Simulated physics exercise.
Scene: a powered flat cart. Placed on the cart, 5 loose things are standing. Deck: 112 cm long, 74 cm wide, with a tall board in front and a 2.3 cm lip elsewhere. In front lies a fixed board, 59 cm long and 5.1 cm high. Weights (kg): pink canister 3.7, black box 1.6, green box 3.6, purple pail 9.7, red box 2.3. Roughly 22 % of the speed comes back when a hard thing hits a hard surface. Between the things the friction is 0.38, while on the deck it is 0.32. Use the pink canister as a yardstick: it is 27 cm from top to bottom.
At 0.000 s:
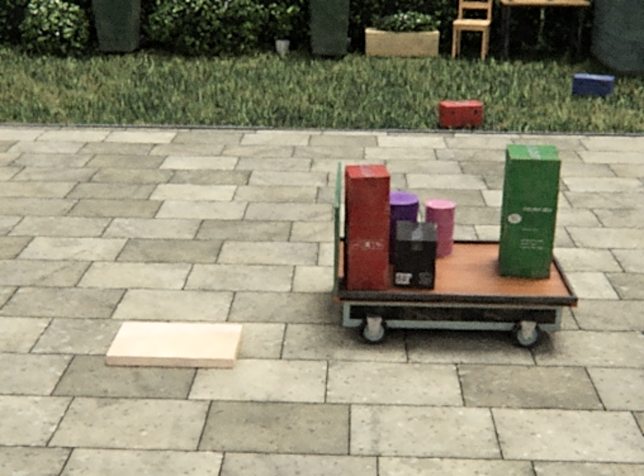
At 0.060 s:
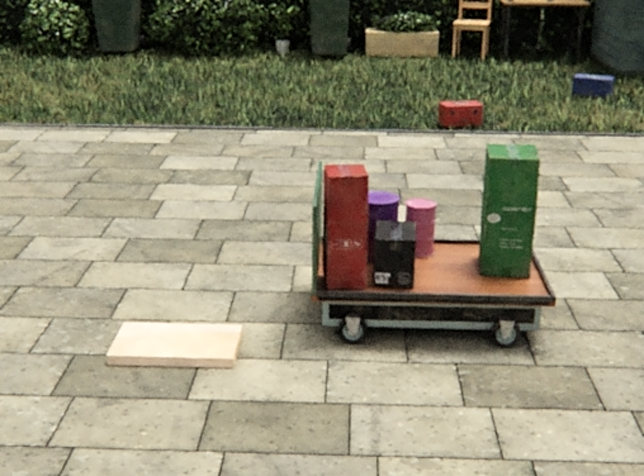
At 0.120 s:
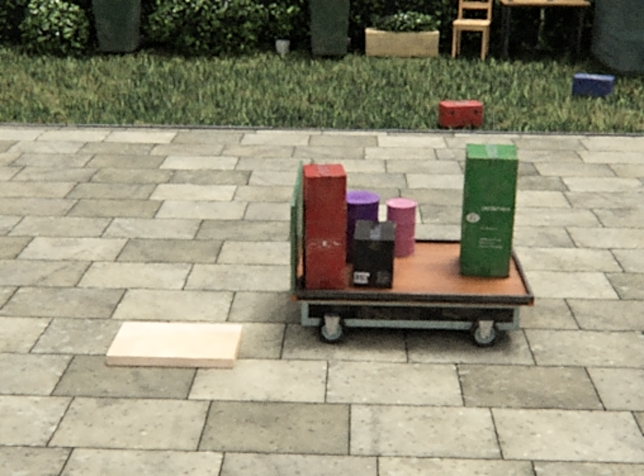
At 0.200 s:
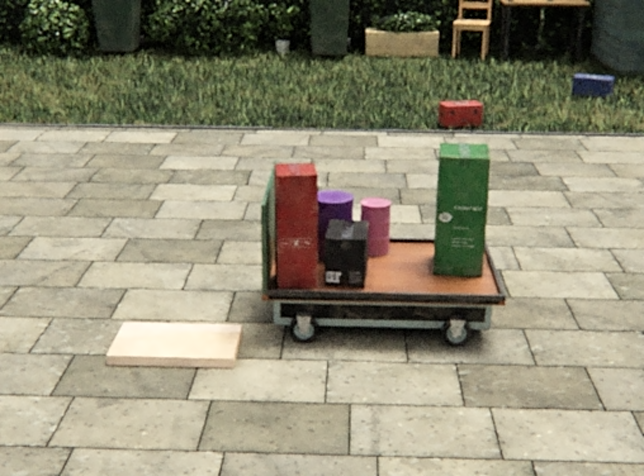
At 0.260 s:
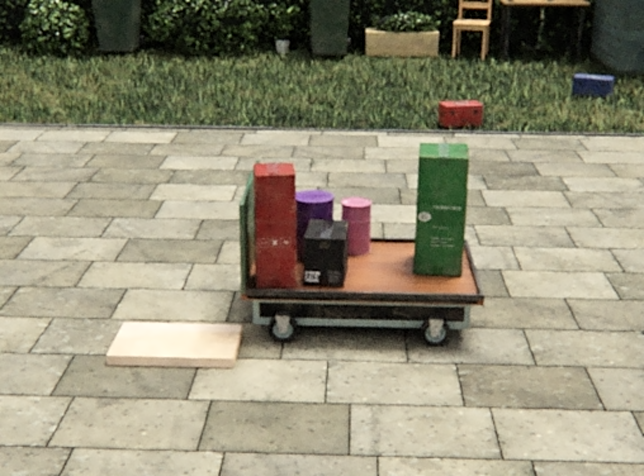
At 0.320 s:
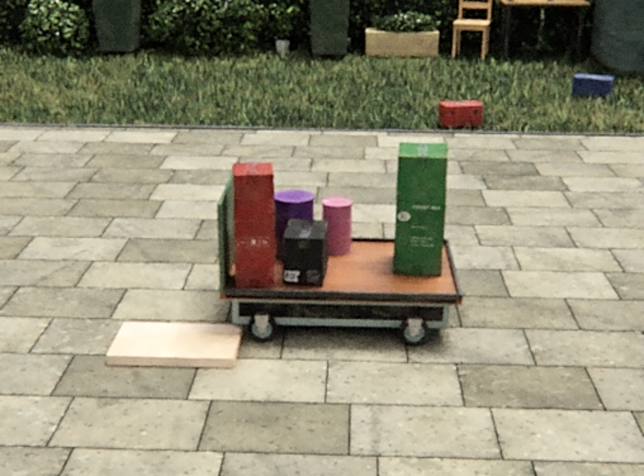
We see a flat cart carrying a red box, a purple pail, a black box, a pink canister and a tall green box roll steadily left across a paved area, nearing a pale flat slab, while its load stays upright.
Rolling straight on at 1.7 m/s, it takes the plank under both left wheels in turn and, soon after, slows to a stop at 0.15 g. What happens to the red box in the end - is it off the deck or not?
The red box does not end up off the deck.
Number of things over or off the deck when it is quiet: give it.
2.
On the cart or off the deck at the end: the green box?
When everything stops, the green box is out of bounds.
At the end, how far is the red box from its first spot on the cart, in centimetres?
22 cm.
By 0.62 s, 105 cm covered; red box tilted 24° near (171, 196); purple pail tilted 10°; black box tilted 6°.
By 1.02 s, 173 cm covered; red box tilted 43° near (51, 206); green box tilted 20°; black box 15 cm from its spot.
By 1.52 s, 255 cm covered; red box tilted 59°; green box tilted 54°; black box 18 cm from its spot.
By 2.42 s, 321 cm covered; green box now off the deck; red box tilted 60°; black box 18 cm from its spot.
When it is over (3.2 s), off the deck, green box; lying over on the cart, red box; not toppled but over 10 cm from the start, black box; the other 2 within 10 cm of the start.
